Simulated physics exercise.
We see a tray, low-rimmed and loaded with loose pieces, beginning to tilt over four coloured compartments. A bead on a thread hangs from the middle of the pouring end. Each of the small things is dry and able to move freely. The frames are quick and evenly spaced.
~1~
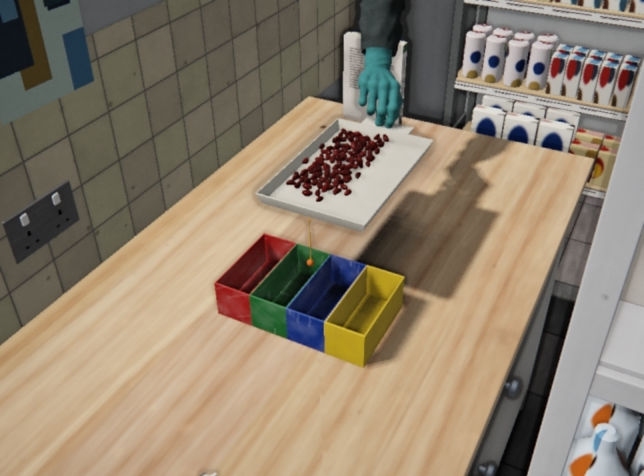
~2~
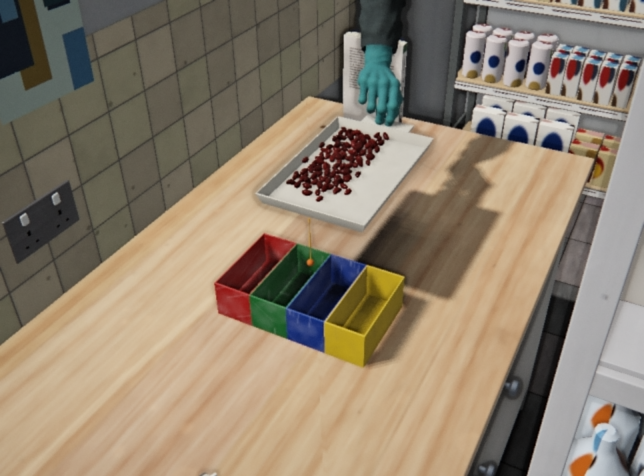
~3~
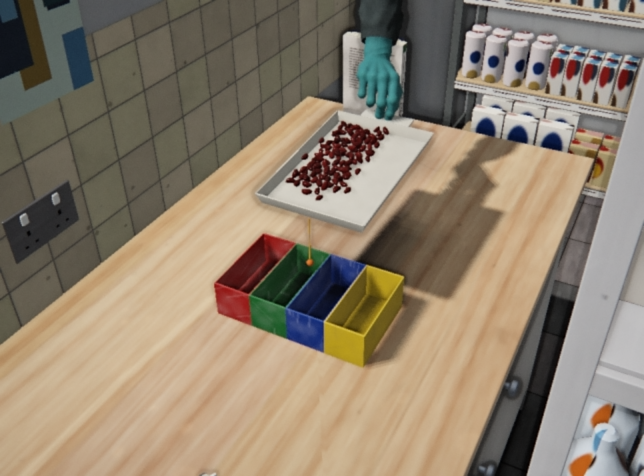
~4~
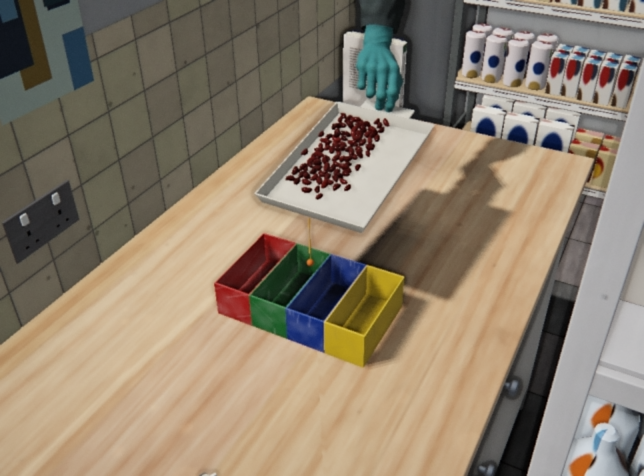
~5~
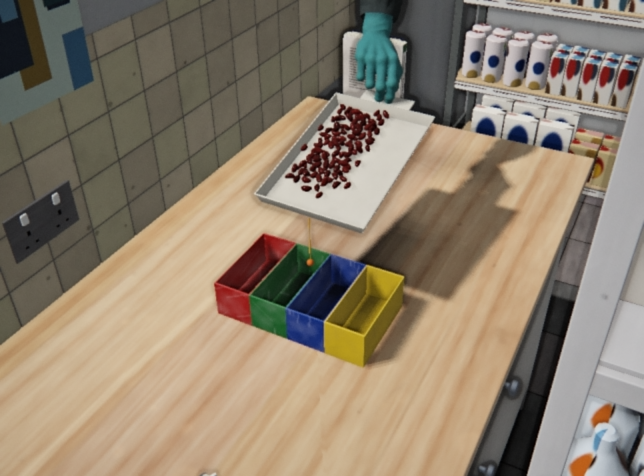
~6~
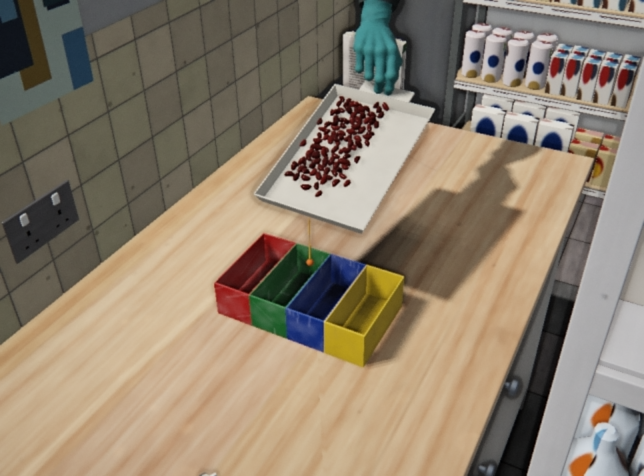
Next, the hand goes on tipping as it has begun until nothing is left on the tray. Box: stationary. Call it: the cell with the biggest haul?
The blue compartment.
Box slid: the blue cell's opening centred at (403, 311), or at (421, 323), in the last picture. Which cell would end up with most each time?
Try one: Red; try two: The red cell.
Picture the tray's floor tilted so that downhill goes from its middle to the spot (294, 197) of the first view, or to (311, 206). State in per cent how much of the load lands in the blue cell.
Lab note: Try one about 0 %, try two about 20 %.
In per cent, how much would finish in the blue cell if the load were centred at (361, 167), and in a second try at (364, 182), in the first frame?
Shares: 40 % for the first, 40 % for the second.
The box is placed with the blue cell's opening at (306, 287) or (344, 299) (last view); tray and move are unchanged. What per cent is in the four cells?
About 90 % and 100 %.
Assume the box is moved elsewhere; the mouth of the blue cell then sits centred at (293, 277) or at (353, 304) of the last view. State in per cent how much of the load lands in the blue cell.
You'd get 30 in a hundred the first time and 30 in a hundred the second.
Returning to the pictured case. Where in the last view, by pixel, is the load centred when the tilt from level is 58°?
I'd put the middle close to (317, 197).
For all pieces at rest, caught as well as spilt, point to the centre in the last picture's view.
Near pixel (315, 326).
Soon, tray tipped steeply; nearly all on the tray; a stray few falling or outside the box.
A while on, tray tipped right over; about two thirds on the tray; a small part in the blue cell; a small part in the yellow cell; a stray few in the green cell; a small part falling or outside the box.
Towards the end, tray tipped past a quarter turn; about a third in the blue cell; about a quarter in the yellow cell; about a quarter in the green cell; a small part in the red cell; a small part falling or outside the box.
Finally, tray tipped past a quarter turn; about a third in the blue cell; about a quarter in the yellow cell; about a quarter in the green cell; a small part in the red cell; a small part outside the box.
